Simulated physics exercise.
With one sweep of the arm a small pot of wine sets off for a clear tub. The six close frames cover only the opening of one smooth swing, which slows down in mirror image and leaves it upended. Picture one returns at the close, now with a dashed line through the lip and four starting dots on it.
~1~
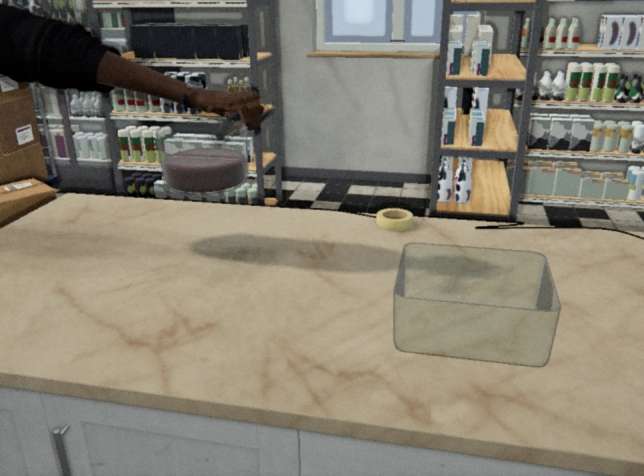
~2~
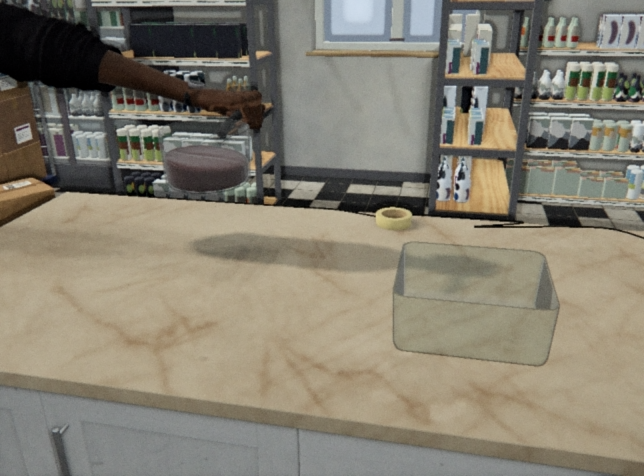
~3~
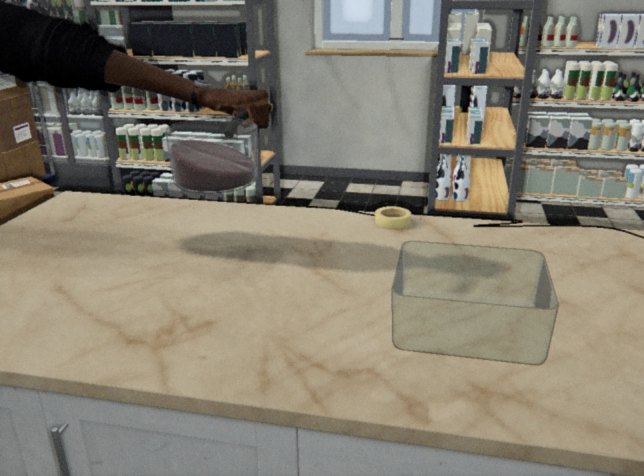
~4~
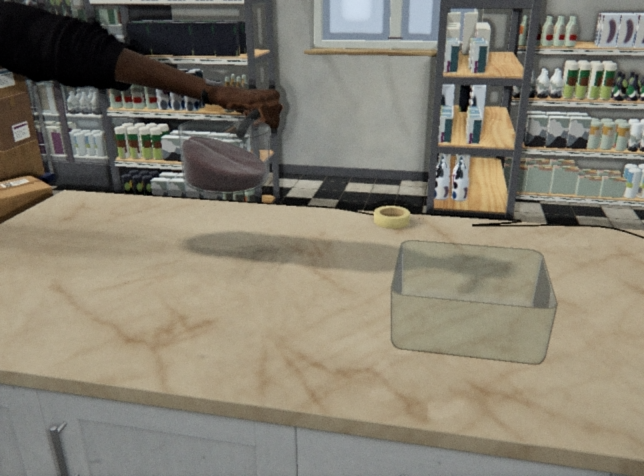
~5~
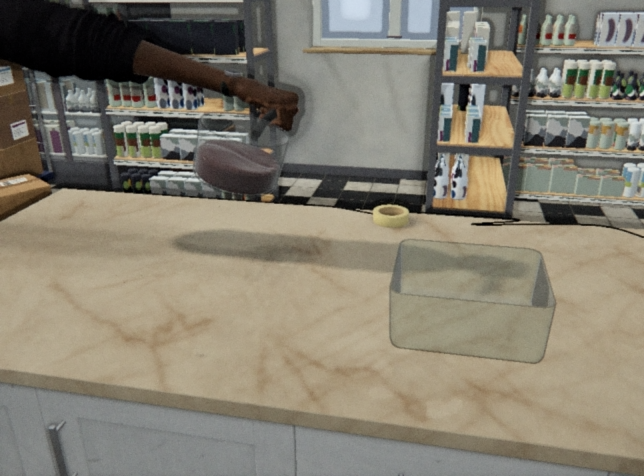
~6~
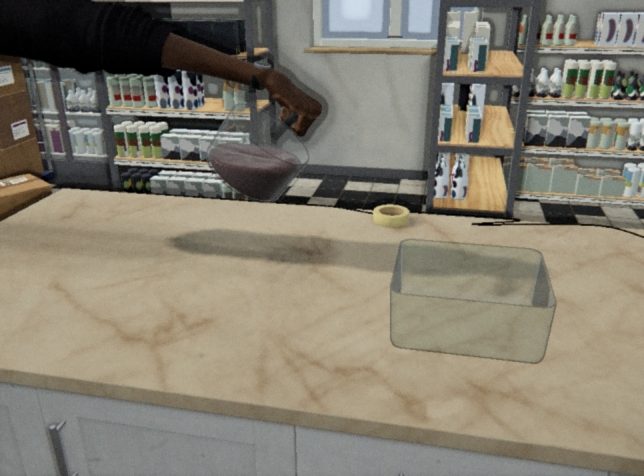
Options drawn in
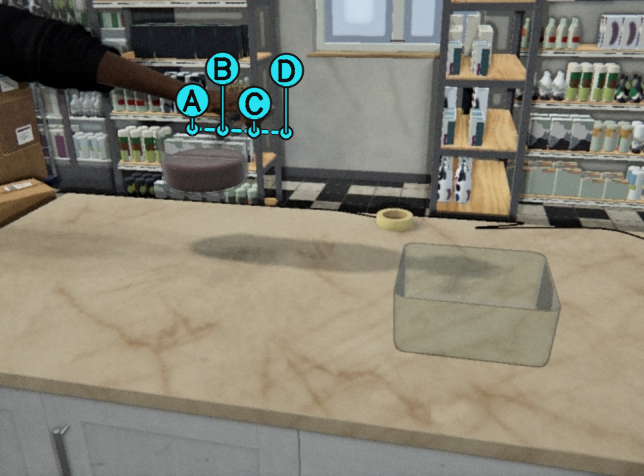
In a shop with stocked shelves along the back wall, the view looks slightly down across a beige, brown-veined counter and stays nearly still. A clear, empty rectangular tub sits right of centre, with a pale yellow roll behind it, while a dark-sleeved arm at upper left holds a clear pot of dull purplish liquid. The arm moves the pot gradually rightward above the counter, the liquid sloshing, then tilts it increasingly toward the right.
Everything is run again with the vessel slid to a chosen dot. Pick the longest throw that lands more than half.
Spot D.
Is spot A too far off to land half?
Yes, that goes wrong.
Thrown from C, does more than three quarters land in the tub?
No.
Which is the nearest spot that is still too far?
C.
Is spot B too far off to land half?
Yes, that goes wrong.
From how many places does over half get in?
One.
On the marked copy, A at (192, 128); B at (222, 130); C at (254, 131); D at (286, 132).
If A is chosen, about 0 % lands in the tub, 100 % falls short.
If B is chosen, about 0 % lands in the tub, 99 % falls short.
If C is chosen, about 26 % lands in the tub, 70 % falls short and 4 % goes beside or beyond.
If D is chosen, about 66 % lands in the tub, 21 % falls short and 13 % goes beside or beyond.
